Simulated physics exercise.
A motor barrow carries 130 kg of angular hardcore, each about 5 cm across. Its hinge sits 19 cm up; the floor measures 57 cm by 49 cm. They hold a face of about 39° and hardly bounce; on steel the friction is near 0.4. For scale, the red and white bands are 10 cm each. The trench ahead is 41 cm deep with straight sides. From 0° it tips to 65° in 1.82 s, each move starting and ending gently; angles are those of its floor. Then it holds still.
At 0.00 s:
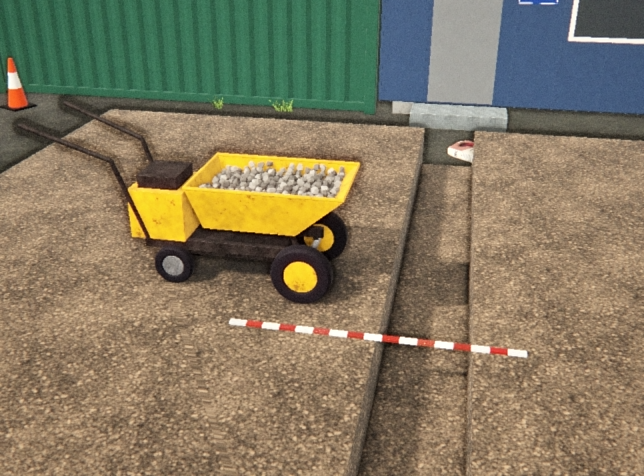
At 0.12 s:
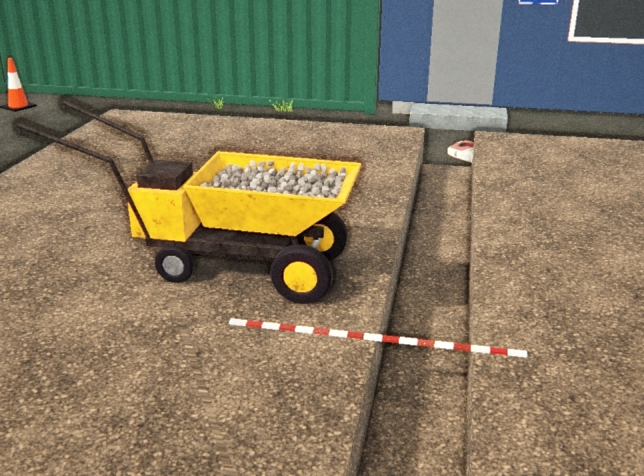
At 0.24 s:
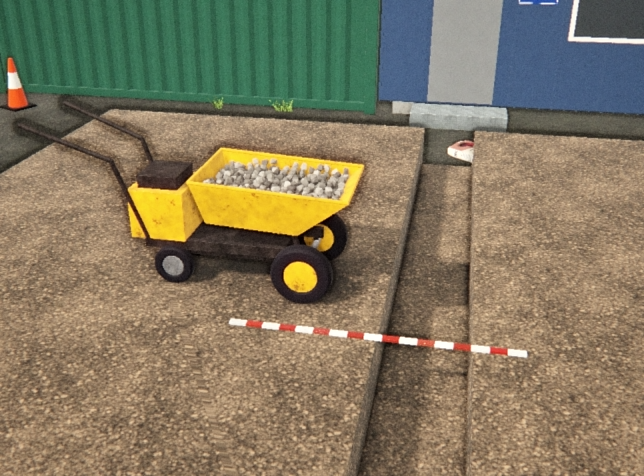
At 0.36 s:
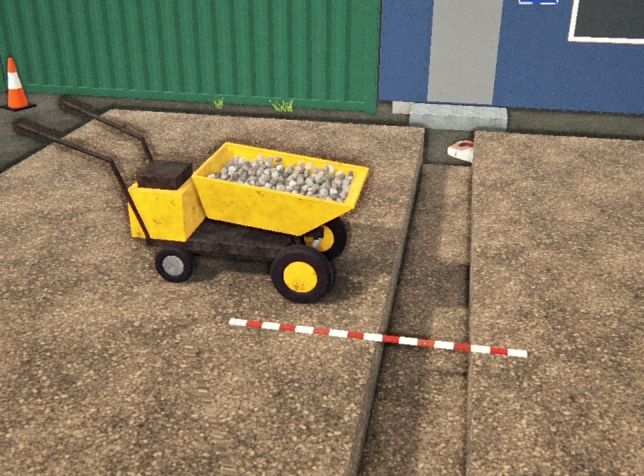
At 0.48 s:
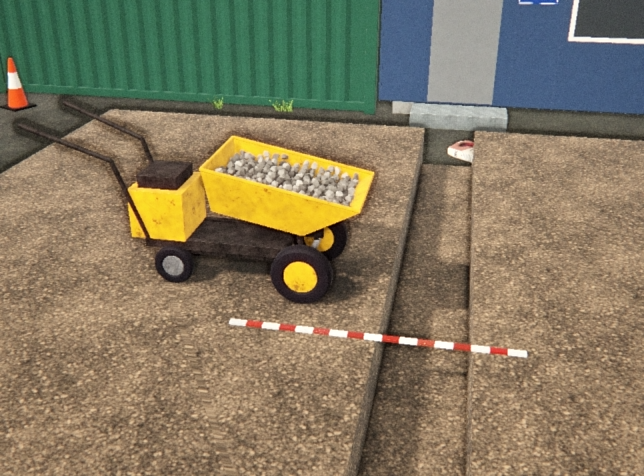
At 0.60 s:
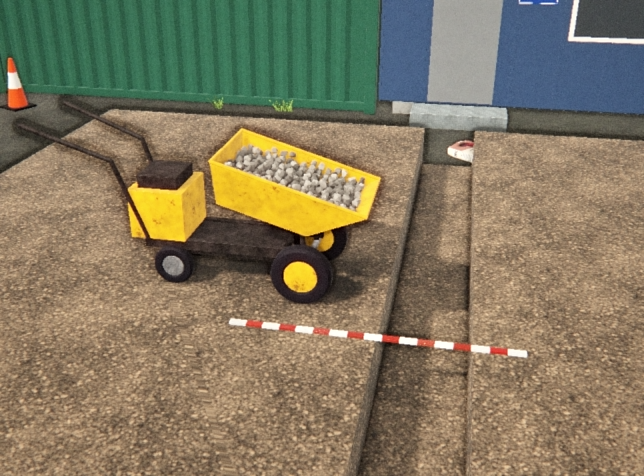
A yellow motor barrow with black handles and a skip full of grey stones stands on brown, gritty ground left of a narrow straight-sided trench, seen from above and to one side. A red-and-white banded pole lies across the trench, with a green corrugated wall, an orange cone and a blue-and-grey wall behind. The skip tilts steadily forward to the right, its rear rising, while the wheels and the view stay still.
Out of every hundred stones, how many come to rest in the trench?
Roughly 100 per cent ends in the trench.
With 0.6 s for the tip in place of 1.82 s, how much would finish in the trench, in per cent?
In that case some 100 per cent.
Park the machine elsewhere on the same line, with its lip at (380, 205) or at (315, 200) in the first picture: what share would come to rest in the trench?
About 90 and 100 per cent.
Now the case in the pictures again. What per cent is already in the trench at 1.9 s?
About 35 per cent by then.
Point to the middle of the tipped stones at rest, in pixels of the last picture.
Around (433, 337).
After 1.4 s the floor is at 55°; 100 % in the skip; the foremost stones are at (394, 249).
After 1.9 s the floor is at 65°; 63 % in the skip, 37 % in the trench; the foremost stones are at (454, 350).
After 2.3 s the floor is at 65°; 28 % in the skip, 72 % in the trench; the foremost stones are at (465, 345).
After 4.2 s the floor is at 65°; 0 % in the skip, 100 % in the trench; the foremost stones are at (466, 341).
